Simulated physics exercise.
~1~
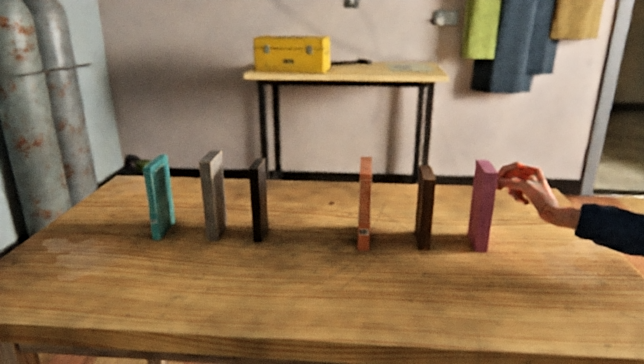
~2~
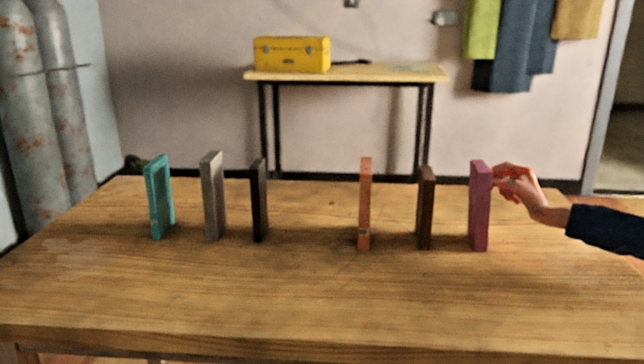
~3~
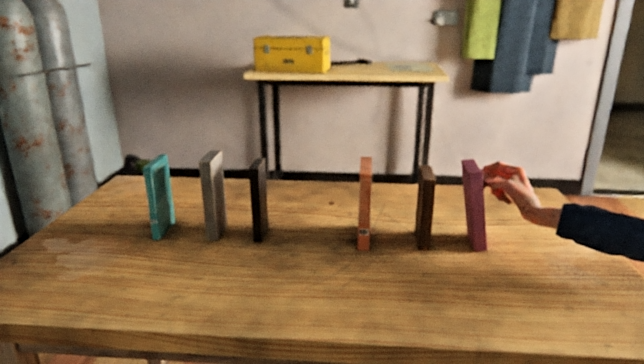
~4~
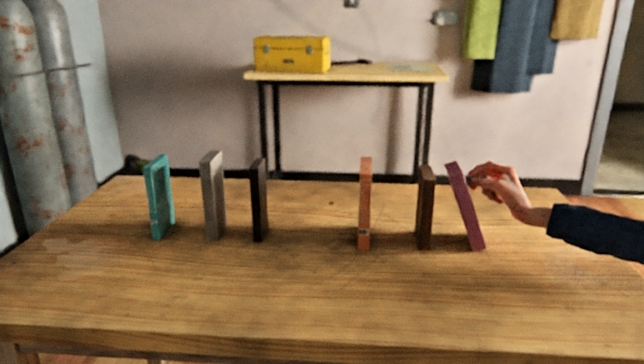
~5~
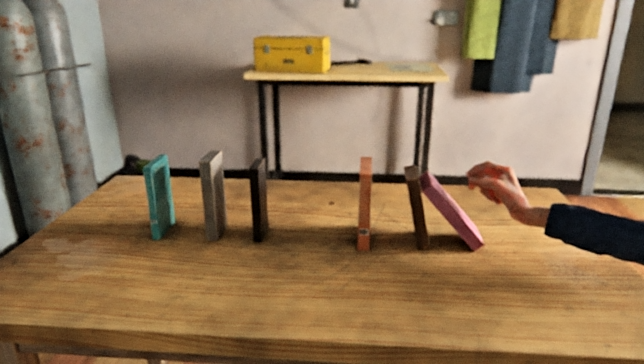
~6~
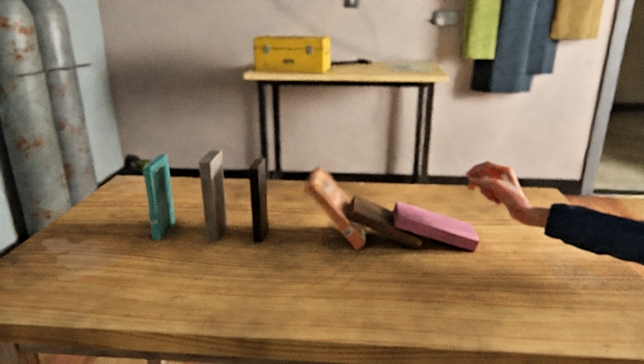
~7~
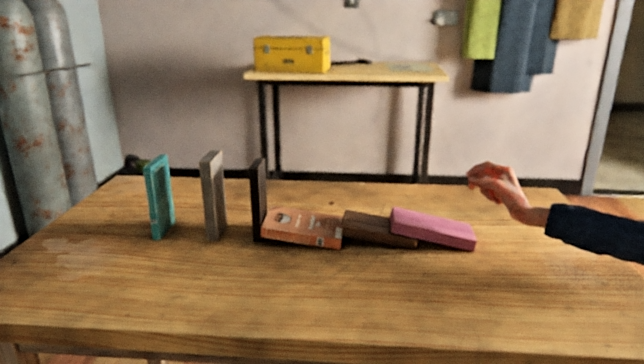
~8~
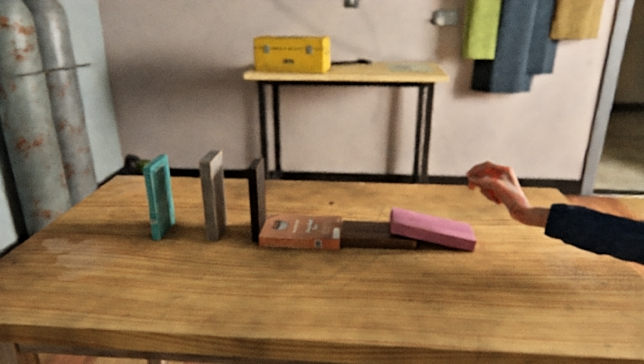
On a wooden table, a hand tips a pink block leftward, toppling the brown and orange ones while three others stay standing.
